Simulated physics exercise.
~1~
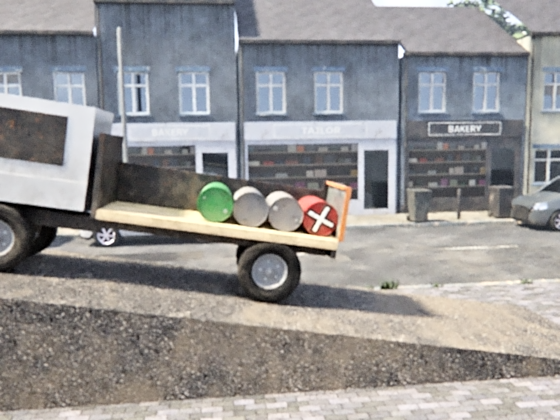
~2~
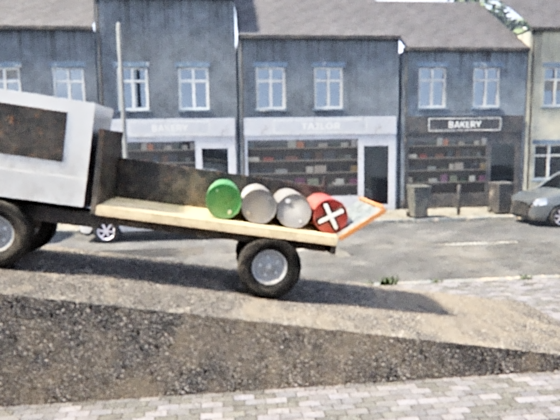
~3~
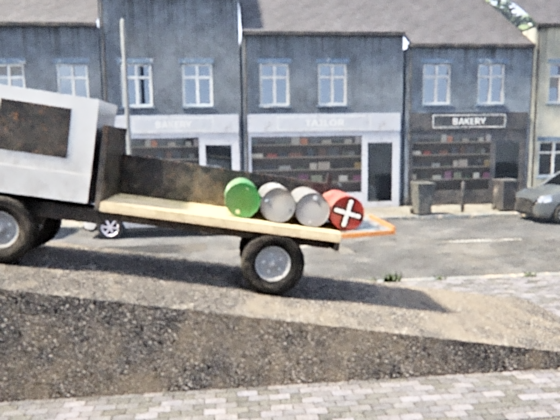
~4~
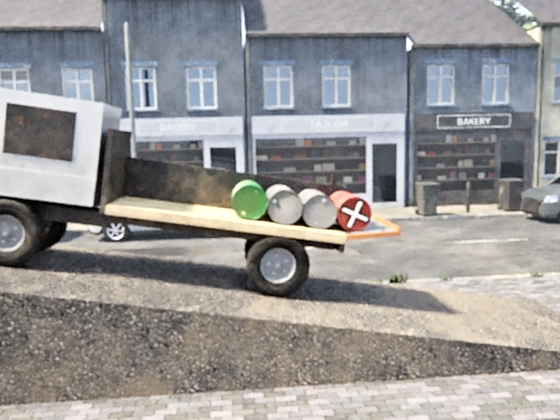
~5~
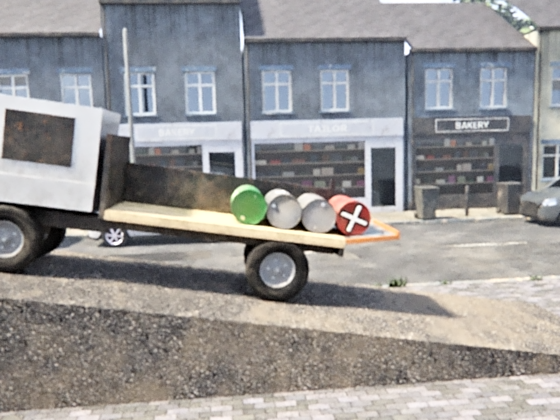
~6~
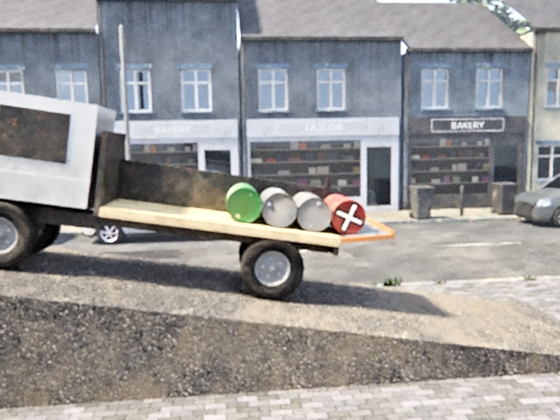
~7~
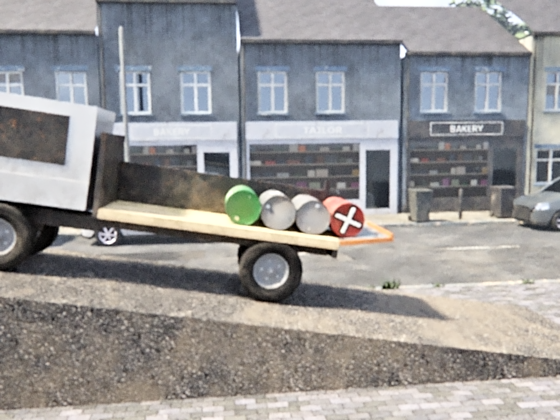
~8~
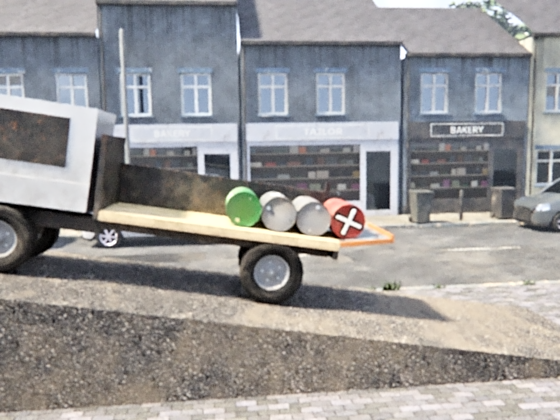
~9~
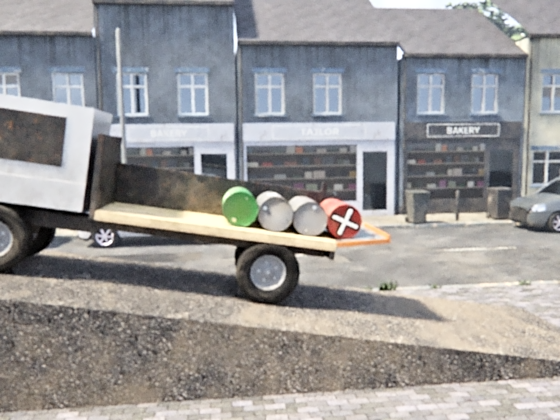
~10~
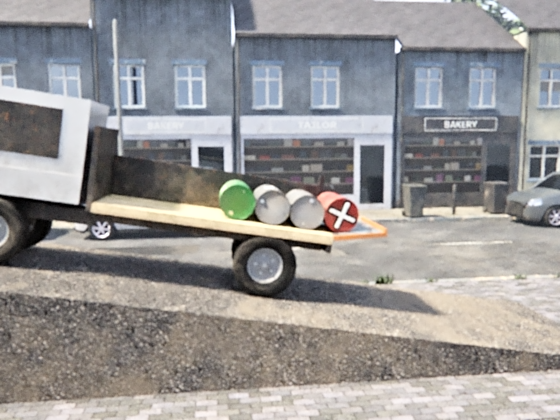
The orange-edged tailgate of a pickup parked on a slope swings down, and four drums, one green, two grey and a red one with a white cross, roll a short way right, stopping with the red drum at the lowered gate and none falling off.
